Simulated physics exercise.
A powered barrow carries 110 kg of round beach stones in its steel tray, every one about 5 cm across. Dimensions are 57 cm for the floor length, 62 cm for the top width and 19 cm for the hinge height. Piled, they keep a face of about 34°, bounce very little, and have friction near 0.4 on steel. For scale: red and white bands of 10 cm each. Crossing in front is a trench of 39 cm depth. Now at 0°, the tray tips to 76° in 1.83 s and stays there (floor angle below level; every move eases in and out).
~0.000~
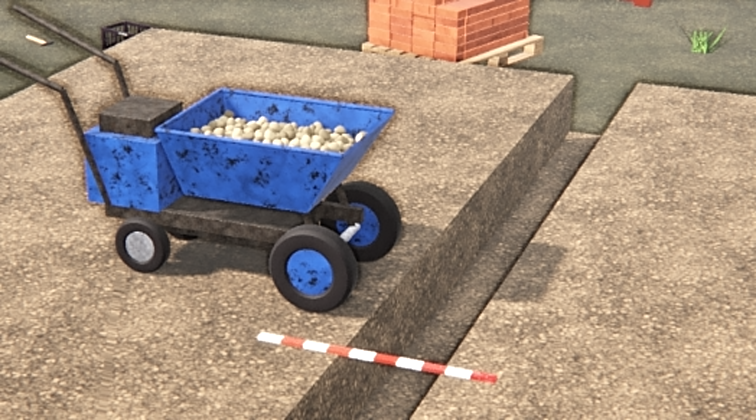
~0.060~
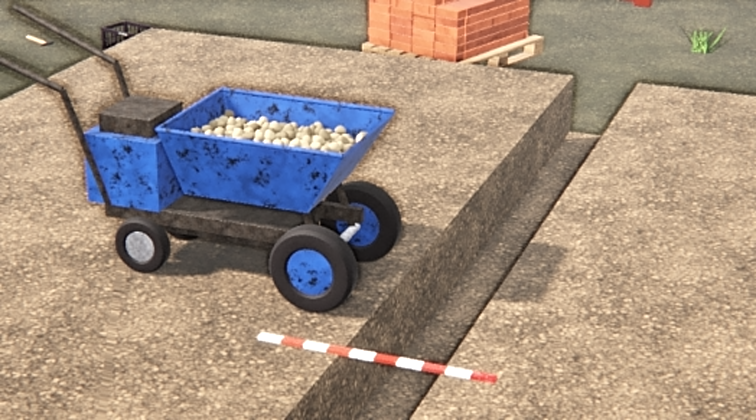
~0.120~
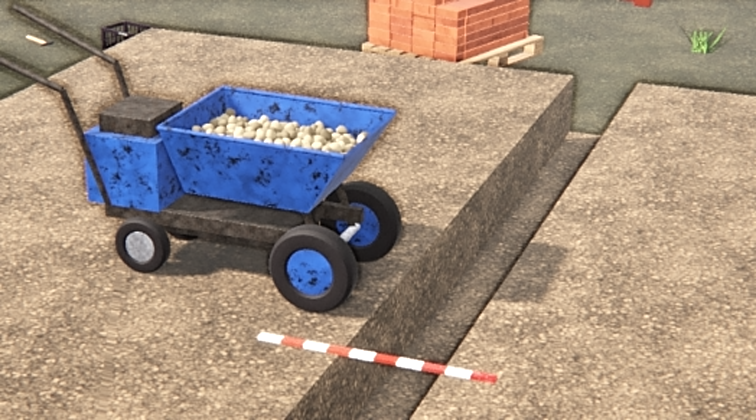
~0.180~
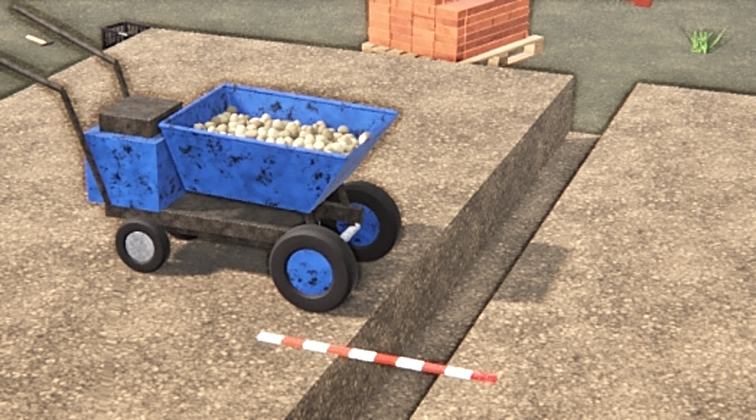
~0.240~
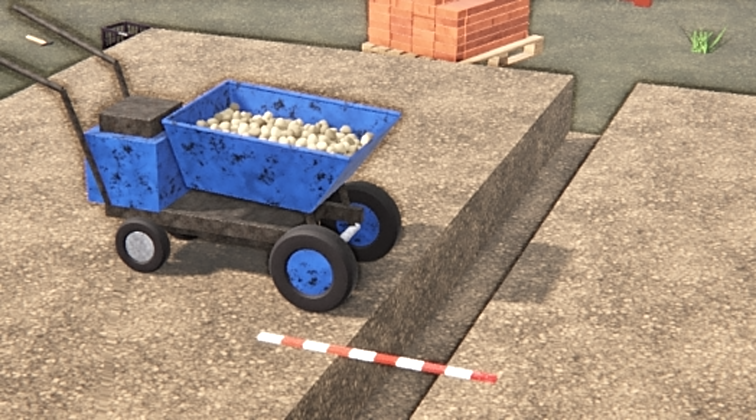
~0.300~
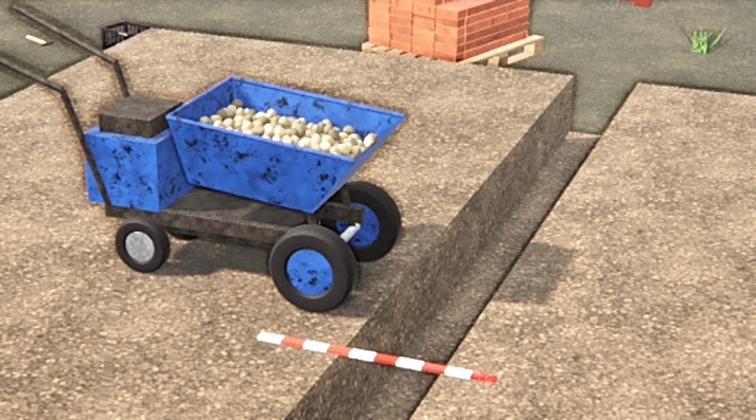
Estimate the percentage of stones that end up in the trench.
Roughly 39 per cent.
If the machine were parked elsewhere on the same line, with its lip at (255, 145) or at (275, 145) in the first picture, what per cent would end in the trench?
About 100 per cent from the first spot, about 100 from the second.
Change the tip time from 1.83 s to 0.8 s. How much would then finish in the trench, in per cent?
With that change, it comes to around 30 per cent.
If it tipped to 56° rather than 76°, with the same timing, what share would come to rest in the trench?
It would be near 30 per cent.
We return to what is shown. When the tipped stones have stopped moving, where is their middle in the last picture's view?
I'd point somewhere around (508, 310).
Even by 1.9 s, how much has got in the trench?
I'd put it near 15 per cent.
After 1.4 s the floor is at 64°; 98 % in the tray, 2 % in the trench; the foremost stones are at (480, 250).
After 1.9 s the floor is at 76°; 35 % in the tray, 14 % in the trench, 51 % past the trench; the foremost stones are at (612, 352).
After 2.3 s the floor is at 76°; 12 % in the tray, 27 % in the trench, 61 % past the trench; the foremost stones are at (670, 361).
After 4.2 s the floor is at 76°; 0 % in the tray, 39 % in the trench, 61 % past the trench; the foremost stones are at (682, 386).
